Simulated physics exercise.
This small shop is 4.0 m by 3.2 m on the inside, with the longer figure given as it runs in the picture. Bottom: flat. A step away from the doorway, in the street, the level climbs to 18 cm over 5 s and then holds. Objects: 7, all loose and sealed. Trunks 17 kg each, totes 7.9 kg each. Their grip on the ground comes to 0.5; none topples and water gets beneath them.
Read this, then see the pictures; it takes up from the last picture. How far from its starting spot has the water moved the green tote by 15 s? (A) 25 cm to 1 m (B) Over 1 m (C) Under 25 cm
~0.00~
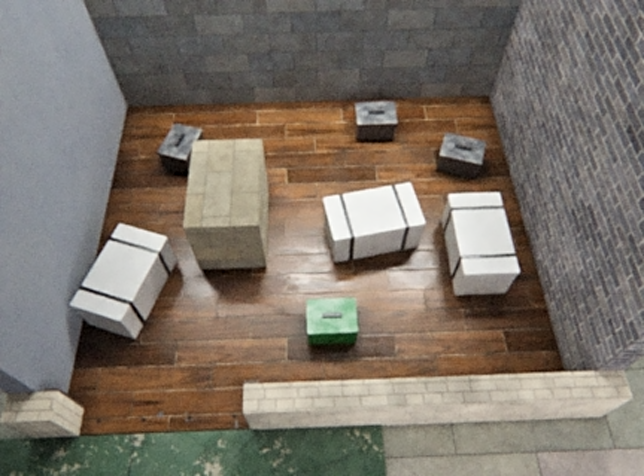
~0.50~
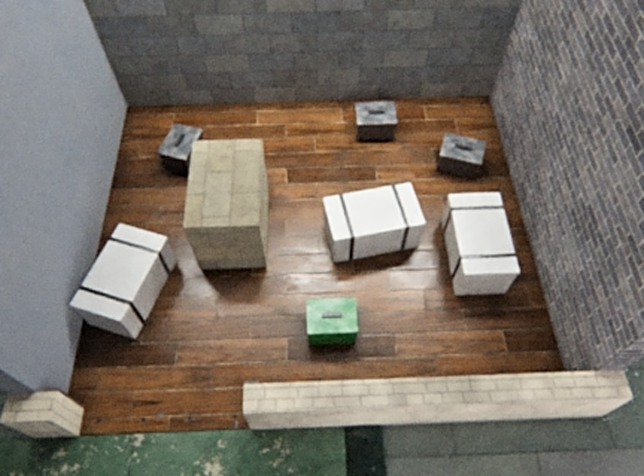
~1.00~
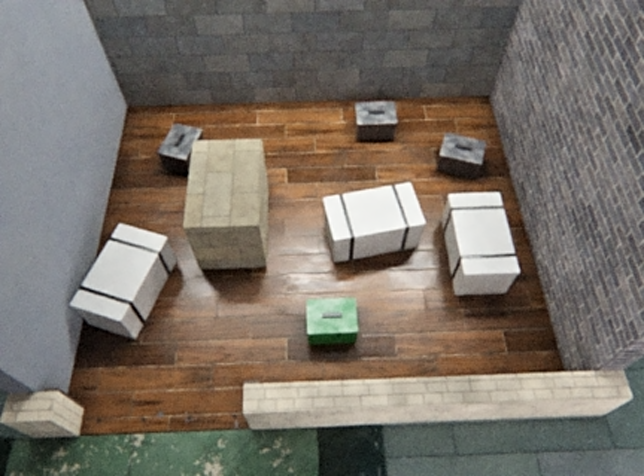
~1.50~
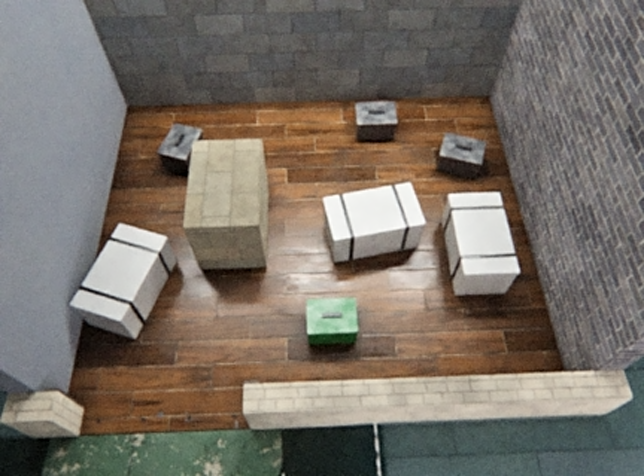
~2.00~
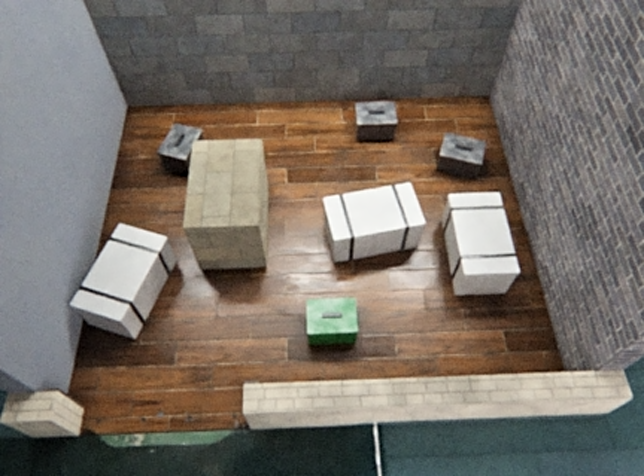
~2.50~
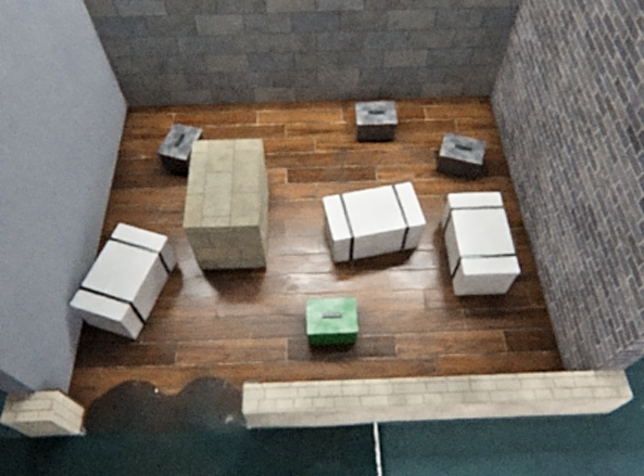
(A) 25 cm to 1 m.
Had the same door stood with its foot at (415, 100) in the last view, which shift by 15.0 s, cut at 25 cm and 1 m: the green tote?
Green tote: Goes a long way.
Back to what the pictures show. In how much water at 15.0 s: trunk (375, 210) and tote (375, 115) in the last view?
About 11 and 15 cm.
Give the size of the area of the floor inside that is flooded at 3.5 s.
Roughly 1.0 m2.
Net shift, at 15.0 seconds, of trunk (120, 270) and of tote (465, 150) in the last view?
First 150 cm, then 150 cm.
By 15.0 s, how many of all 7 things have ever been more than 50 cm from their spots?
My count gives 6.
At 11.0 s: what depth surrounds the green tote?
Roughly 5 cm at that moment.
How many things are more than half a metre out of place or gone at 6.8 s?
By that point, 1.
After 3.5 s the green tote is near (332, 315), 0.0 m from its start, aground; 0 afloat.
After 6.8 s the green tote is near (332, 315), 0.0 m from its start, aground; 1 afloat.
After 11.0 s the green tote is near (332, 315), 0.0 m from its start, aground; 6 afloat.
After 15.0 s the green tote is near (378, 278), 0.5 m from its start, afloat; 7 afloat.
